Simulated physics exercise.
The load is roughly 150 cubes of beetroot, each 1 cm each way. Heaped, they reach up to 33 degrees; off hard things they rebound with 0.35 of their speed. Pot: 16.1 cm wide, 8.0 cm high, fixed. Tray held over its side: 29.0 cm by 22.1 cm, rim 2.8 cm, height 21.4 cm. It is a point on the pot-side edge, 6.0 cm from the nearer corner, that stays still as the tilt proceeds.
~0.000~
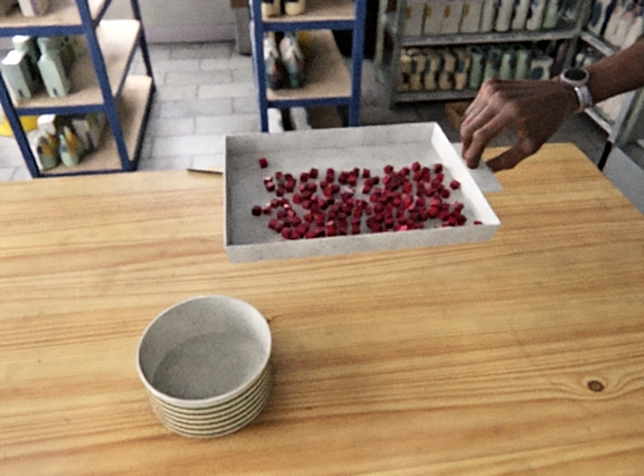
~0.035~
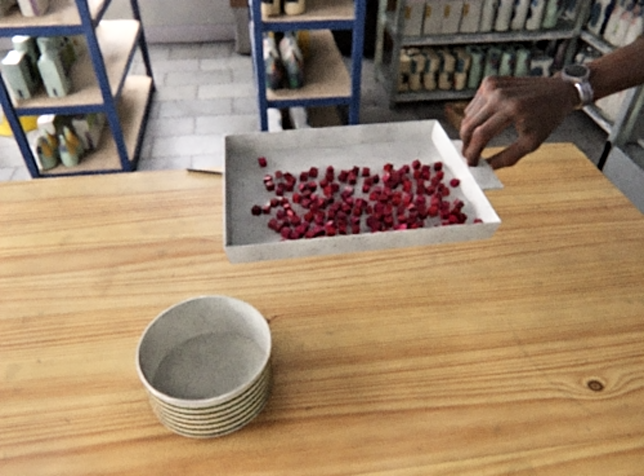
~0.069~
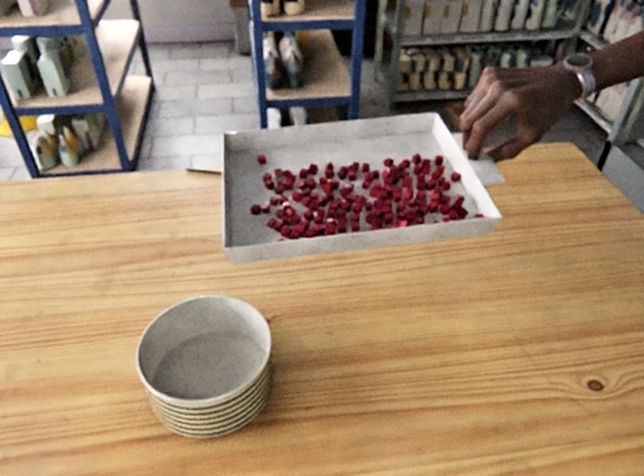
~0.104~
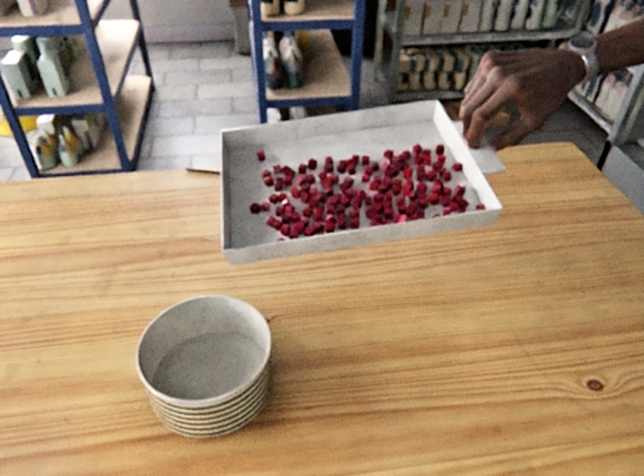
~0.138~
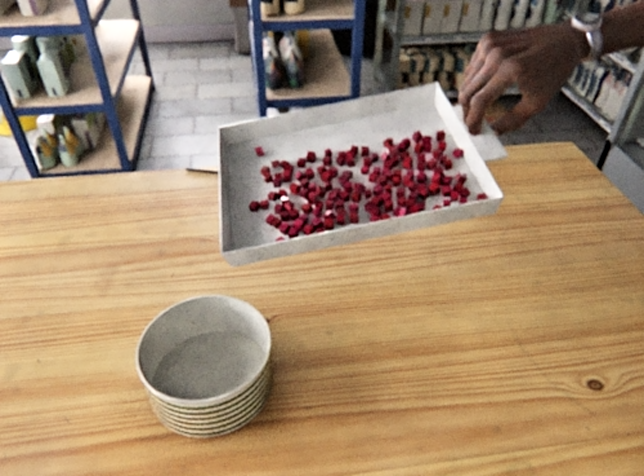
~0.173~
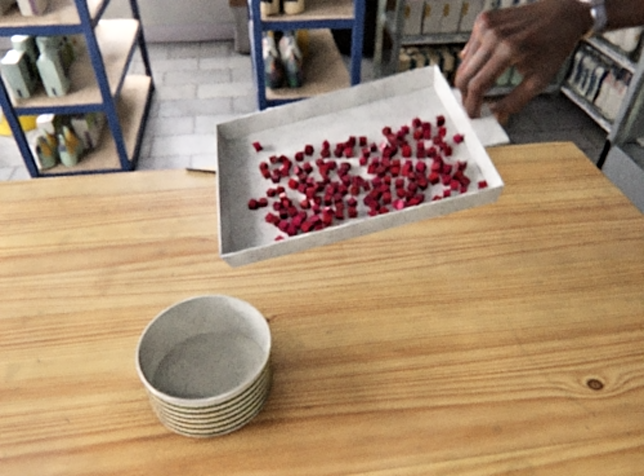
A shallow pale tray scattered with small deep-red cubes tilts above a light wooden table, seen from slightly above by a still camera in a room with shelves behind. A round, ribbed grey pot stands on the table at lower left, below the tray. A hand wearing a wristwatch at upper right raises the tray's right side, slowly then faster, leaving its left front corner lowest.
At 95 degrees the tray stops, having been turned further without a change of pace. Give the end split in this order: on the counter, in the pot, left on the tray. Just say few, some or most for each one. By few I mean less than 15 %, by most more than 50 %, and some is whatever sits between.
I would say counter few, pot most, tray few.
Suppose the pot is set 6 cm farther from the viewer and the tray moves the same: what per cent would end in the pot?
Close to 40 per cent, then.
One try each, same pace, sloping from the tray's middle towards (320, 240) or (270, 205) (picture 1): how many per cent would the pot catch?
Near 55 and 50 percent, in that order.
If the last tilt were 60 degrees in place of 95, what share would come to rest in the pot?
Pot share: About 40 per cent.
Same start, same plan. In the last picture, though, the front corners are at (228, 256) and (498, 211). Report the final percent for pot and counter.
Pot 60; counter 40.
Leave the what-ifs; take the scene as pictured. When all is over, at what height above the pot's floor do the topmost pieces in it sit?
Roughly 3.0 cm up.
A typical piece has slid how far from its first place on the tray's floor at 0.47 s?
I'd say close to 3 centimetres.
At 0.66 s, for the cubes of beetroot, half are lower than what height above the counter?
Roughly 24 cm.
Then, at 0.47 s, tilt 55 degrees; the tray holds 100 %, the pot 0 %.
After 0.66 s, tilt 81 degrees; the tray holds 90 %, the pot 0 %.
Then, at 0.98 s, tilt 95 degrees; the tray holds 10 %, the pot 80 %.
In the end, at 2.0 s, counter 5 %, pot 90 %, tray 5 %.
